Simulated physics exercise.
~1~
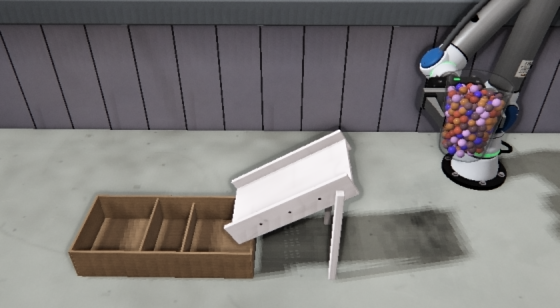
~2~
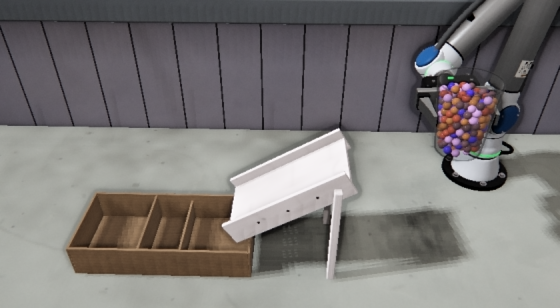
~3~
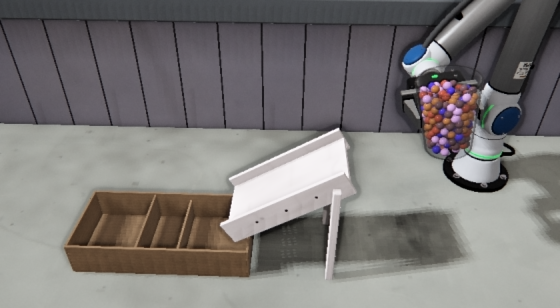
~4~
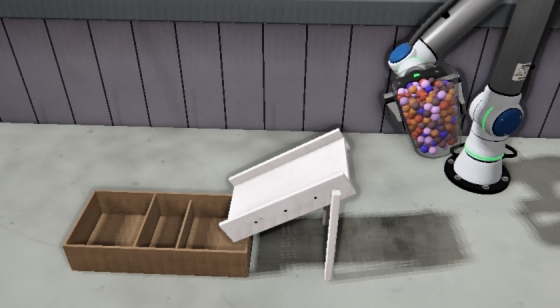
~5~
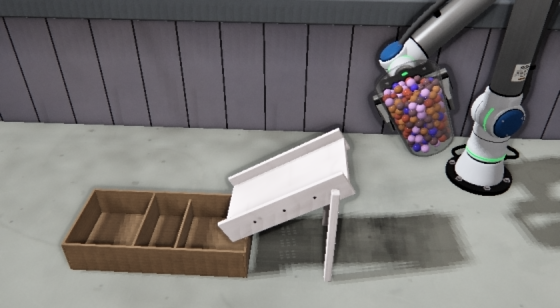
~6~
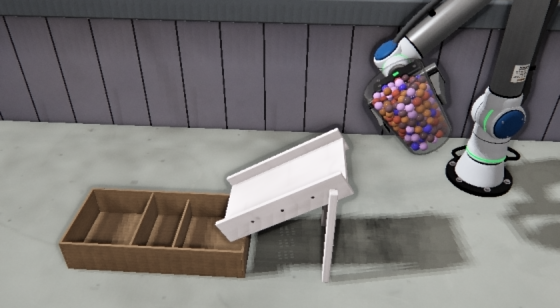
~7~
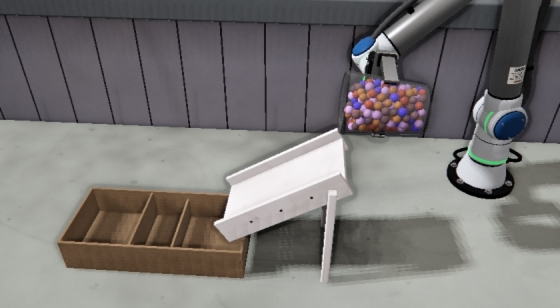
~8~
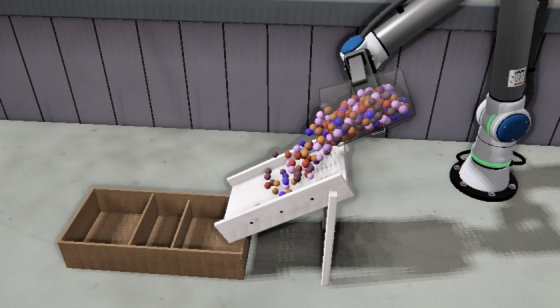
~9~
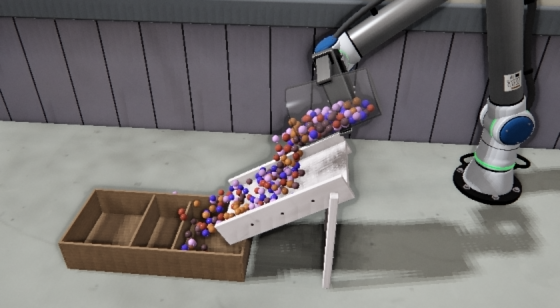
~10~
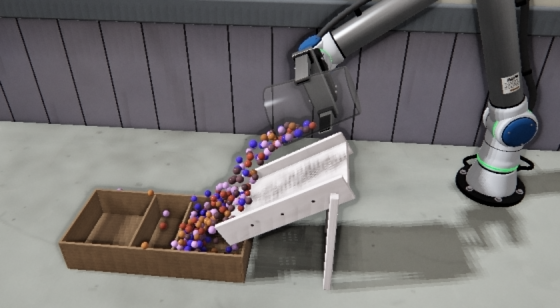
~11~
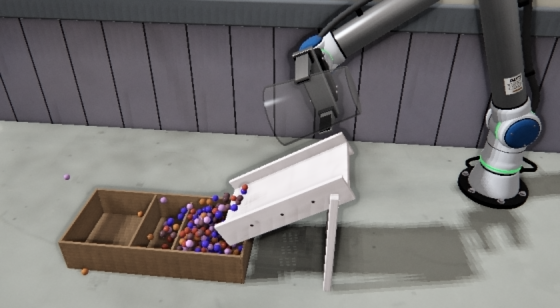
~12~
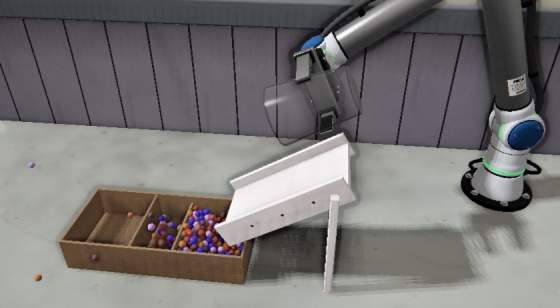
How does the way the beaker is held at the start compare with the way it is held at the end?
At the start the robot arm holds the beaker upright and full of balls. At the end the beaker is on its side and empty.
